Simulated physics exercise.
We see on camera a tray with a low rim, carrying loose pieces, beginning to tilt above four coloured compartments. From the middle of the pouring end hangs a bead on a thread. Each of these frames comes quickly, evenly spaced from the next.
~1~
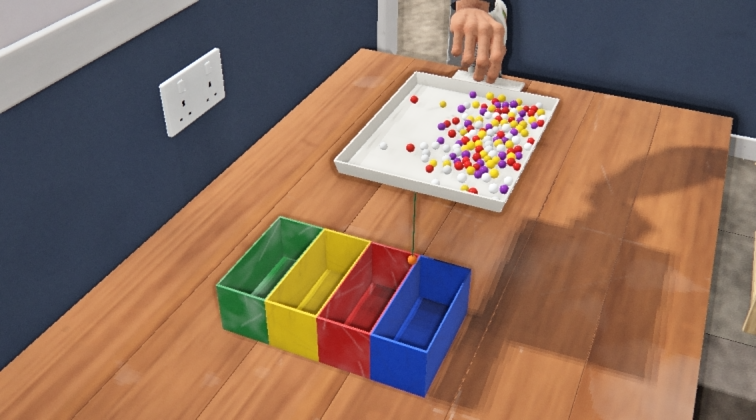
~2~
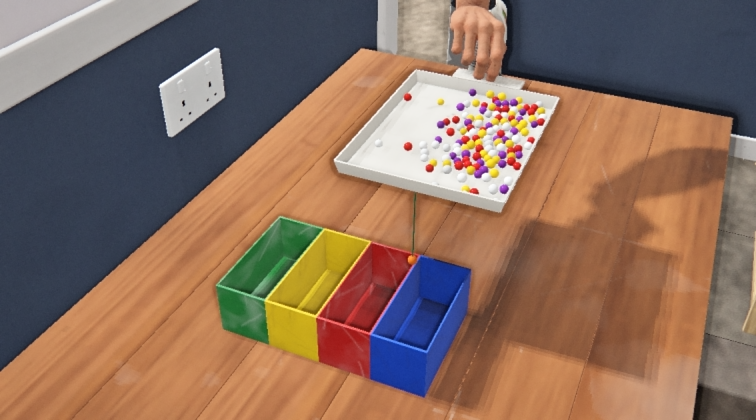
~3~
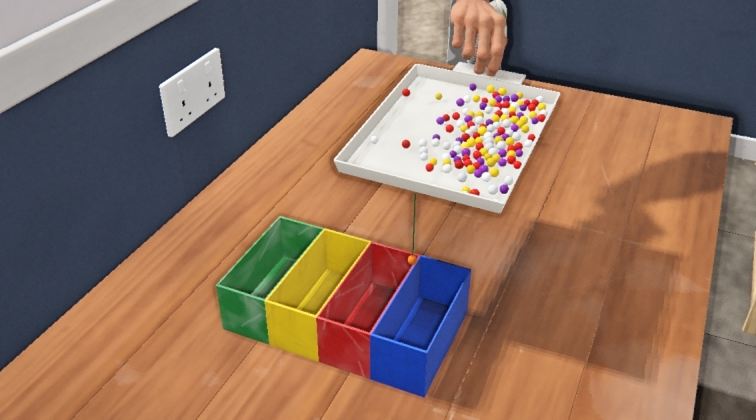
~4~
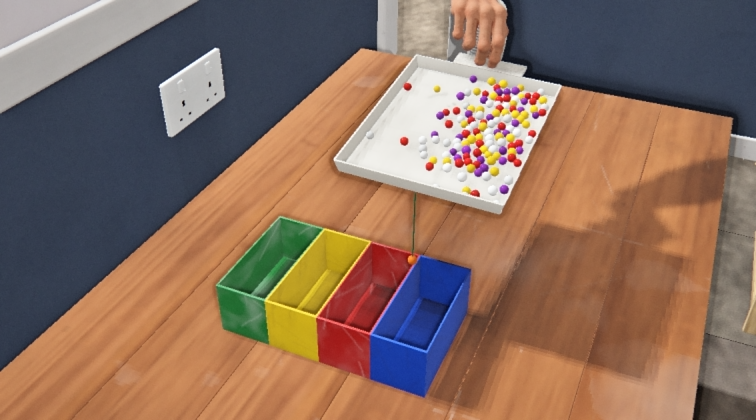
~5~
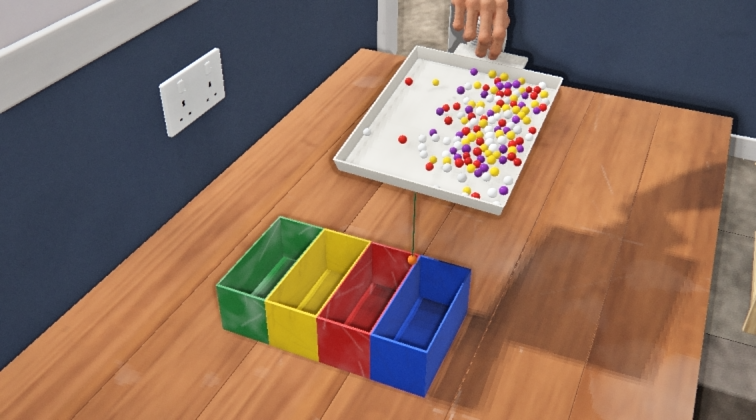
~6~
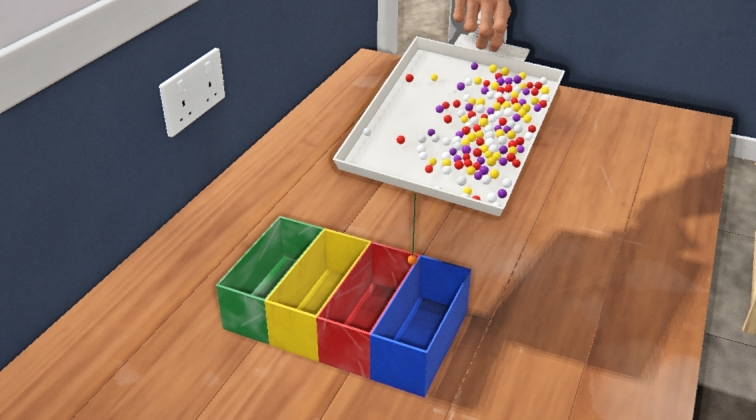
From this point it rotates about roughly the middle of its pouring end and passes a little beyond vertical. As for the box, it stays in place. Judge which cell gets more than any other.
Most goes to the blue cell.
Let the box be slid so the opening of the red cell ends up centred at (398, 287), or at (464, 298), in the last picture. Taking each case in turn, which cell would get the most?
Try one: The blue cell; try two: Red.
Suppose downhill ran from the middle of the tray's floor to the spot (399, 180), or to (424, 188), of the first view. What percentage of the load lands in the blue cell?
First case around 10 per cent, second case 40 per cent.
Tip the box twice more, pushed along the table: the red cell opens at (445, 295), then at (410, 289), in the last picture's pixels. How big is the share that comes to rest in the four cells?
Roughly 100 % and then 80 %.
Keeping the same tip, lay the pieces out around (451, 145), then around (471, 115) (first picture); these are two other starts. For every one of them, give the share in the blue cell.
Around 40 percent the first time, around 30 percent the second.
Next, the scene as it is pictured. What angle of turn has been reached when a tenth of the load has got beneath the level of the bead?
The angle is roughly 60° at that point.
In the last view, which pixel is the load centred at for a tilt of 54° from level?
(466, 182).
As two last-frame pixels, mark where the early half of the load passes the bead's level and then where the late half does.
About (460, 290), and after that about (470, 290).
Soon, tray tipped steeply; nearly all on the tray; a stray few in the blue cell; a small part falling or outside the box.
A while on, tray tipped right over; a small part on the tray; about a quarter in the blue cell; a stray few in the red cell; about two thirds falling or outside the box.
Towards the end, tray tipped past a quarter turn; about a third in the blue cell; a stray few in the red cell; about two thirds falling or outside the box.
Finally, tray tipped past a quarter turn; about a third in the blue cell; a stray few in the red cell; none in the yellow cell; none in the green cell; about two thirds outside the box.
